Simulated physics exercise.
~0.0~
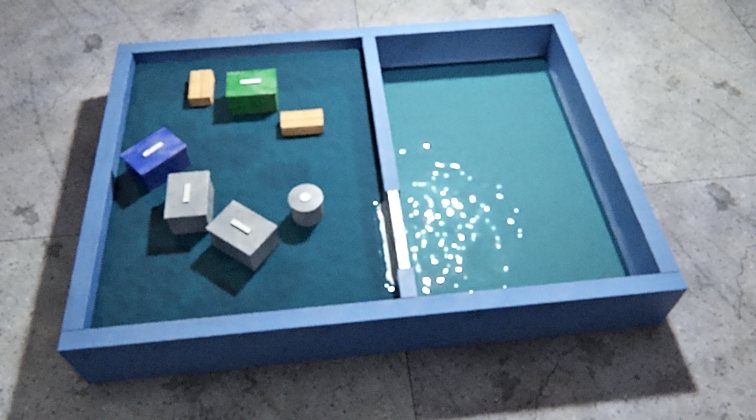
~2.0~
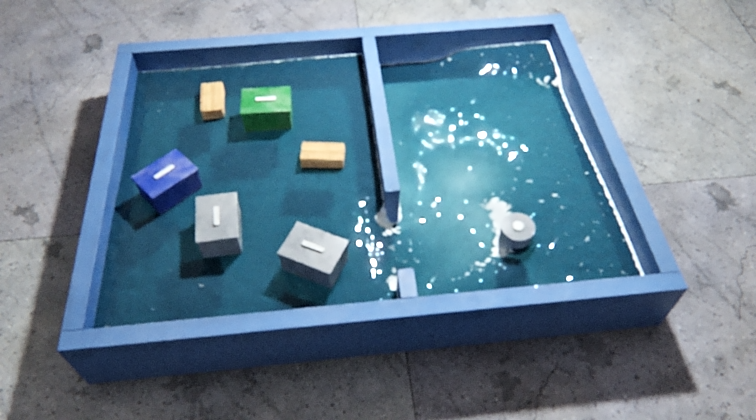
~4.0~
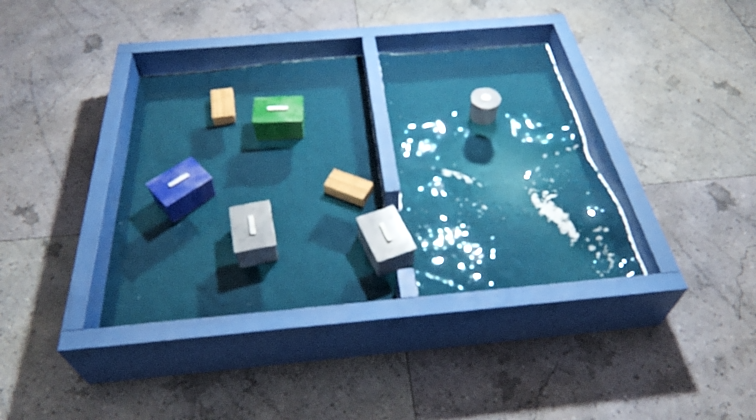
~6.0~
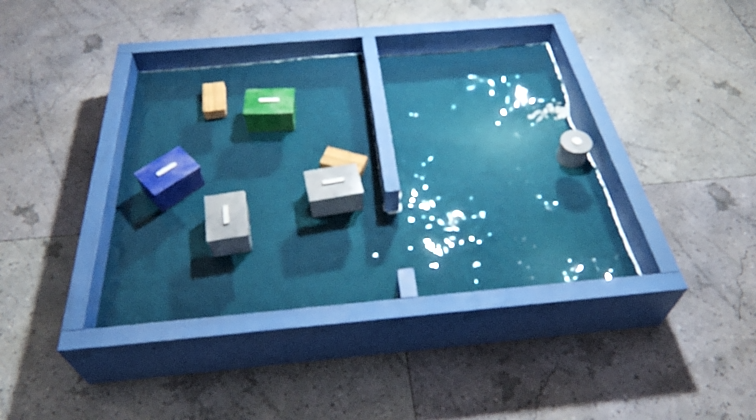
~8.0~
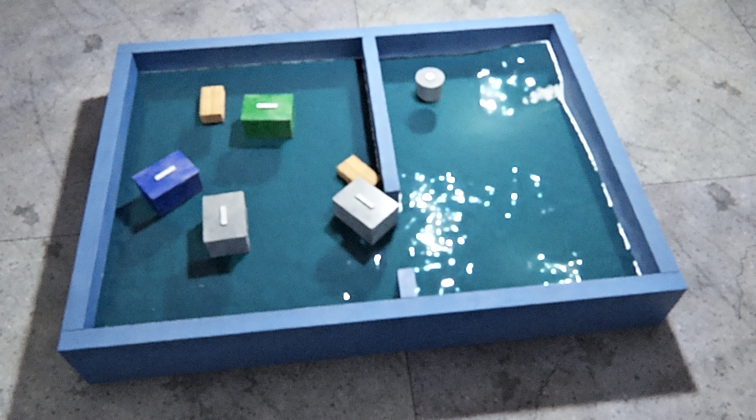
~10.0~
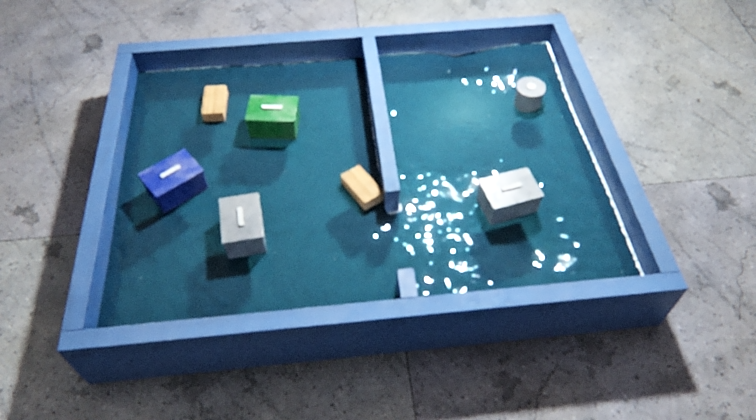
A blue-walled basin of water, split by a dividing wall, sits on a grey stone floor, seen from above at a slant. In the left part float a green block, a blue block, two grey blocks, two small orange blocks and a grey cylinder near the divider. A gap opens low in the divider, and the cylinder passes into the right part as the others drift rightward. The cylinder circles there while one grey block reaches the gap, swings back beside an orange block, then goes through. It ends afloat on the right with the cylinder, the rest remaining left.
